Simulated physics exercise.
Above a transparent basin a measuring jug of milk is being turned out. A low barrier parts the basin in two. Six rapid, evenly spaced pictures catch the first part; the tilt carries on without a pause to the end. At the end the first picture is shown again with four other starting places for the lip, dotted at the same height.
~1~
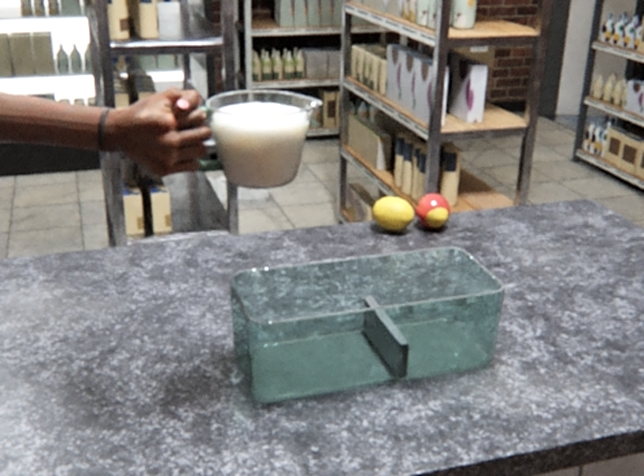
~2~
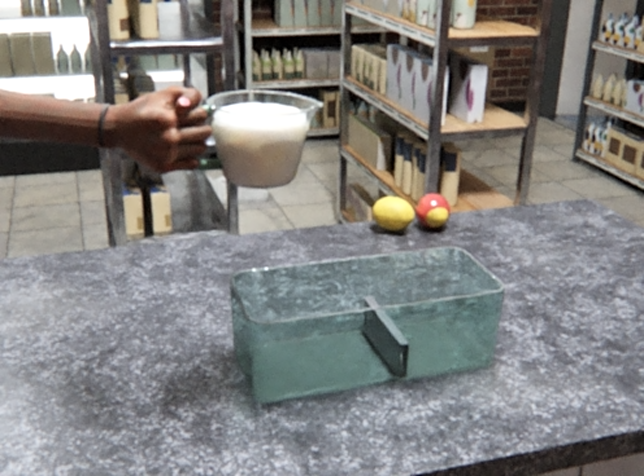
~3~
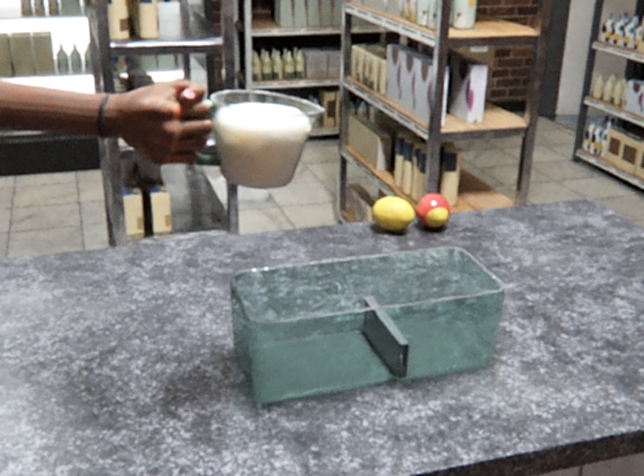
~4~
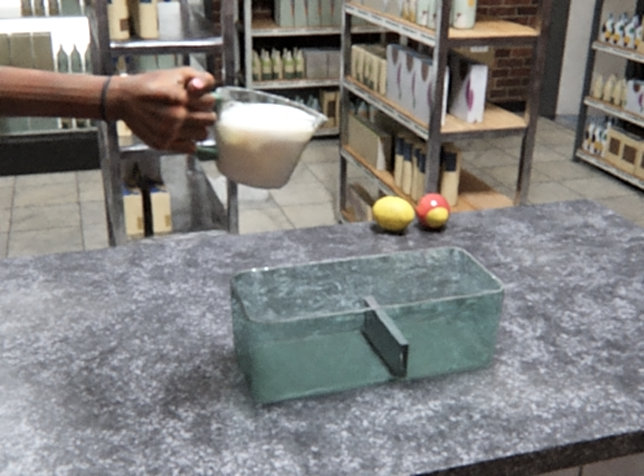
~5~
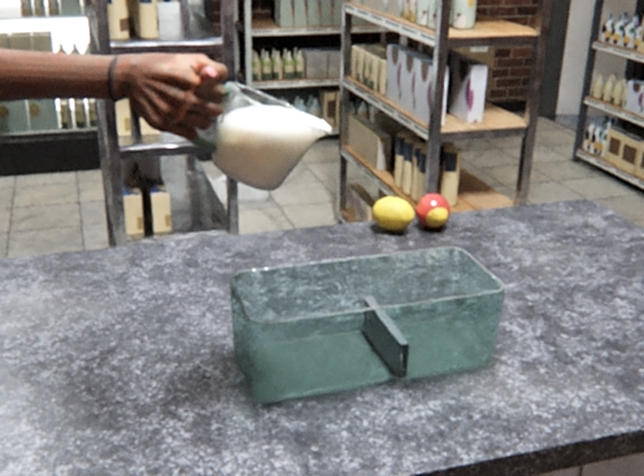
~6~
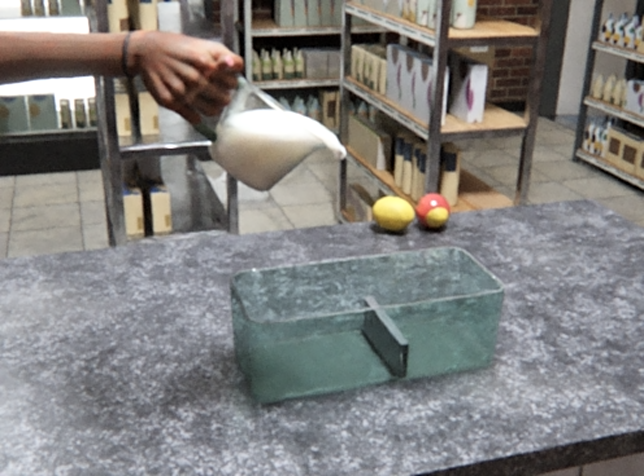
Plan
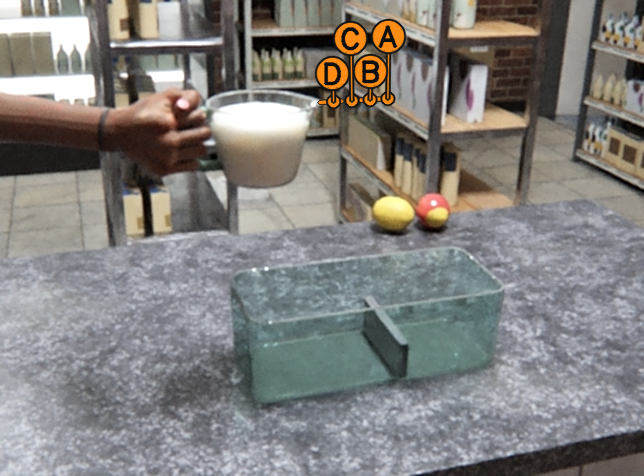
The clip opens with a hand holding a glass jug of milk upright above a clear basin split by a low divider, on a speckled grey counter. The hand then tilts the jug rightward, gradually at first, then more steeply, until milk reaches over its lip.
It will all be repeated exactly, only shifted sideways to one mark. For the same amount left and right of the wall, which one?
Dot C.
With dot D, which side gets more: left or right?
The left side.
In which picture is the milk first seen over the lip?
In picture 5.
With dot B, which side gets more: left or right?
The right side.
On the marked copy, A at (387, 98); B at (370, 99); C at (351, 100); D at (333, 101).
If A is chosen, about 15 % ends left of the wall and 82 % right of it; 3 % is lost outside.
If B is chosen, about 24 % ends left of the wall and 74 % right of it.
If C is chosen, about 45 % ends left of the wall and 51 % right of it; 3 % is lost outside.
If D is chosen, about 72 % ends left of the wall and 23 % right of it; 5 % is lost outside.
